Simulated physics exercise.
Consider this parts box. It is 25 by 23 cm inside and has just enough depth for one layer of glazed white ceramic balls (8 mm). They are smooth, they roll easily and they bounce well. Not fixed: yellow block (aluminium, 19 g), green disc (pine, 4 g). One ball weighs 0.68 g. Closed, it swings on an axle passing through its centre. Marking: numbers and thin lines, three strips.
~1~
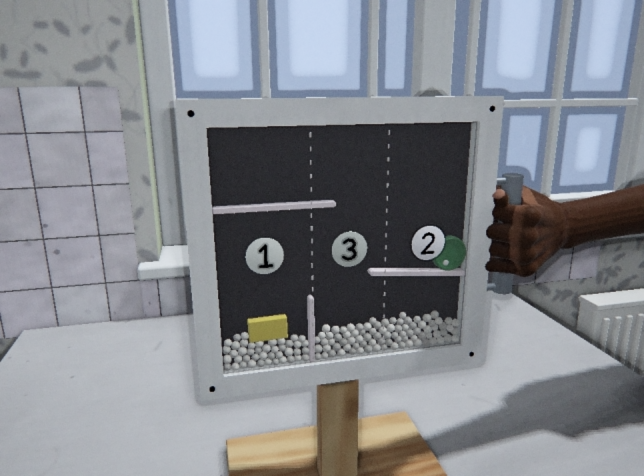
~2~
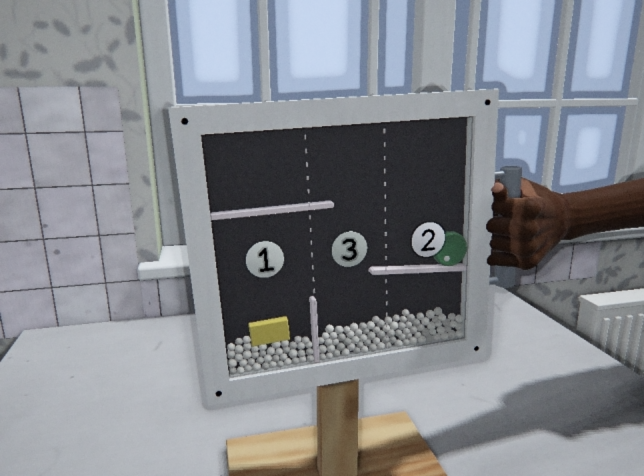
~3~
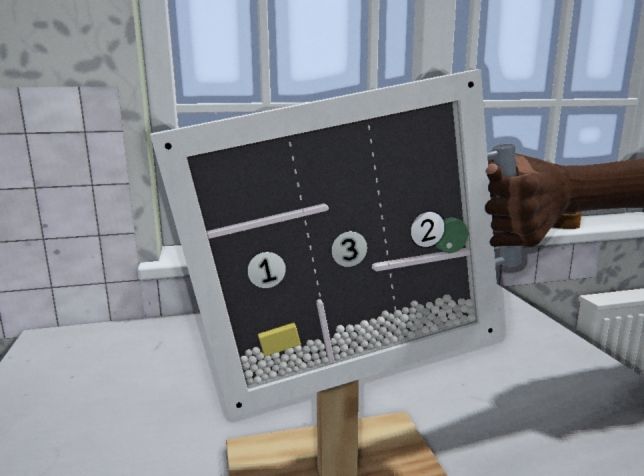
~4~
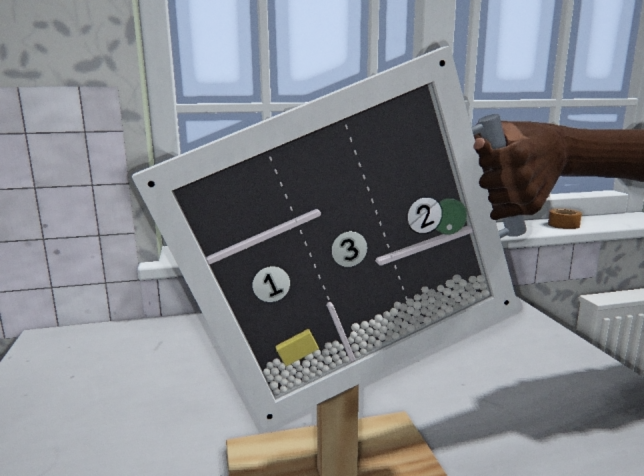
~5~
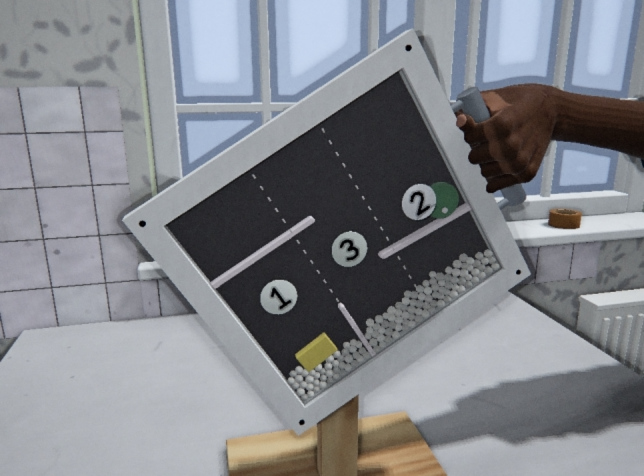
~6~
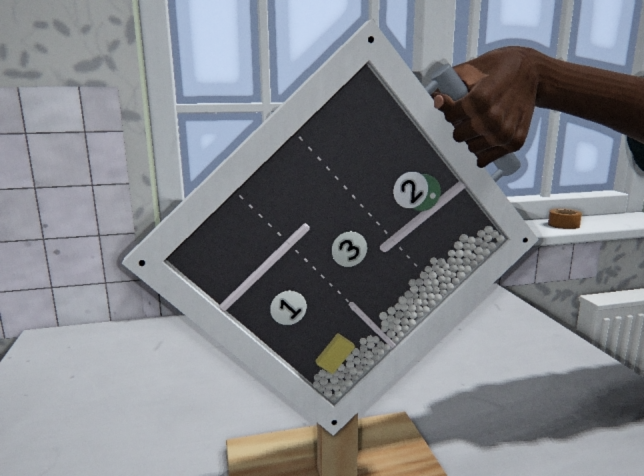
On a white tabletop by a window, a hand turns a framed box of small white balls steadily anticlockwise on its wooden stand.
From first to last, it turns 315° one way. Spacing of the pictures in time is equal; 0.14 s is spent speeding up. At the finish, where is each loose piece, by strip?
Green disc ends in 2, yellow block ends in 2.
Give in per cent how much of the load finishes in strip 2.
About 95 %.
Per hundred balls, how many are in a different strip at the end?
About 65 %.
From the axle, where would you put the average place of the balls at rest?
Some 9 cm right and 4 cm below.
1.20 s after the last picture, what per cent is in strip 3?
Roughly 15 per cent.
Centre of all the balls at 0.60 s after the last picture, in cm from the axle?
Position estimate: Right 7 cm, below 3 cm.
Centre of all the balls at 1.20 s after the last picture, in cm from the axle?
The middle sits around 1 cm right and 9 cm below.
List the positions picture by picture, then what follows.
Level; about 130 balls; balls centred (347, 341); top one (403, 315); yellow block (268, 328); green disc (449, 253); no. 1 (265, 256), no. 2 (428, 243), no. 3 (349, 249), in the first frame.
Turned 2° anticlockwise; balls centred (351, 340); top one (406, 313), in the second frame.
Turned 10° anticlockwise; balls centred (363, 337); top one (447, 299); wall ends (320, 303), (376, 267), (325, 207), in the third frame.
Turned 21° anticlockwise; balls centred (380, 331); top one (457, 279); yellow block (297, 348) tilted 24°; green disc (449, 217), in the fourth frame.
Turned 31° anticlockwise; balls centred (395, 322); top one (488, 254), in the fifth frame.
Turned 42° anticlockwise; balls centred (408, 312); top one (489, 230); yellow block (335, 354) tilted 50°; green disc (422, 192); no. 1 (289, 308), no. 2 (411, 190), no. 3 (349, 249), in the sixth frame.
Then, 0.60 s after the last picture, it stands 142° anticlockwise; the balls' middle is 7 cm right of and 3 cm below the centre; no. 1, 75 %, no. 3, 25 %; yellow block in no. 1; green disc in no. 1.
Then, 1.20 s after the last picture, it has come round 242° anticlockwise; the balls' middle is 1 cm right of and 9 cm below the centre; no. 2, 85 %, no. 3, 15 %; yellow block in no. 2; green disc in no. 1.
Then, 1.71 s after the last picture, it has come round 315° anticlockwise; the balls' middle is 10 cm right of and 4 cm below the centre; no. 2, 100 %; yellow block in no. 2; green disc in no. 2.
At rest 2.5 s after the last picture, it has come round 315° anticlockwise; no. 1, 0 %, no. 2, 95 %, no. 3, 5 %; yellow block in no. 2; green disc in no. 2.
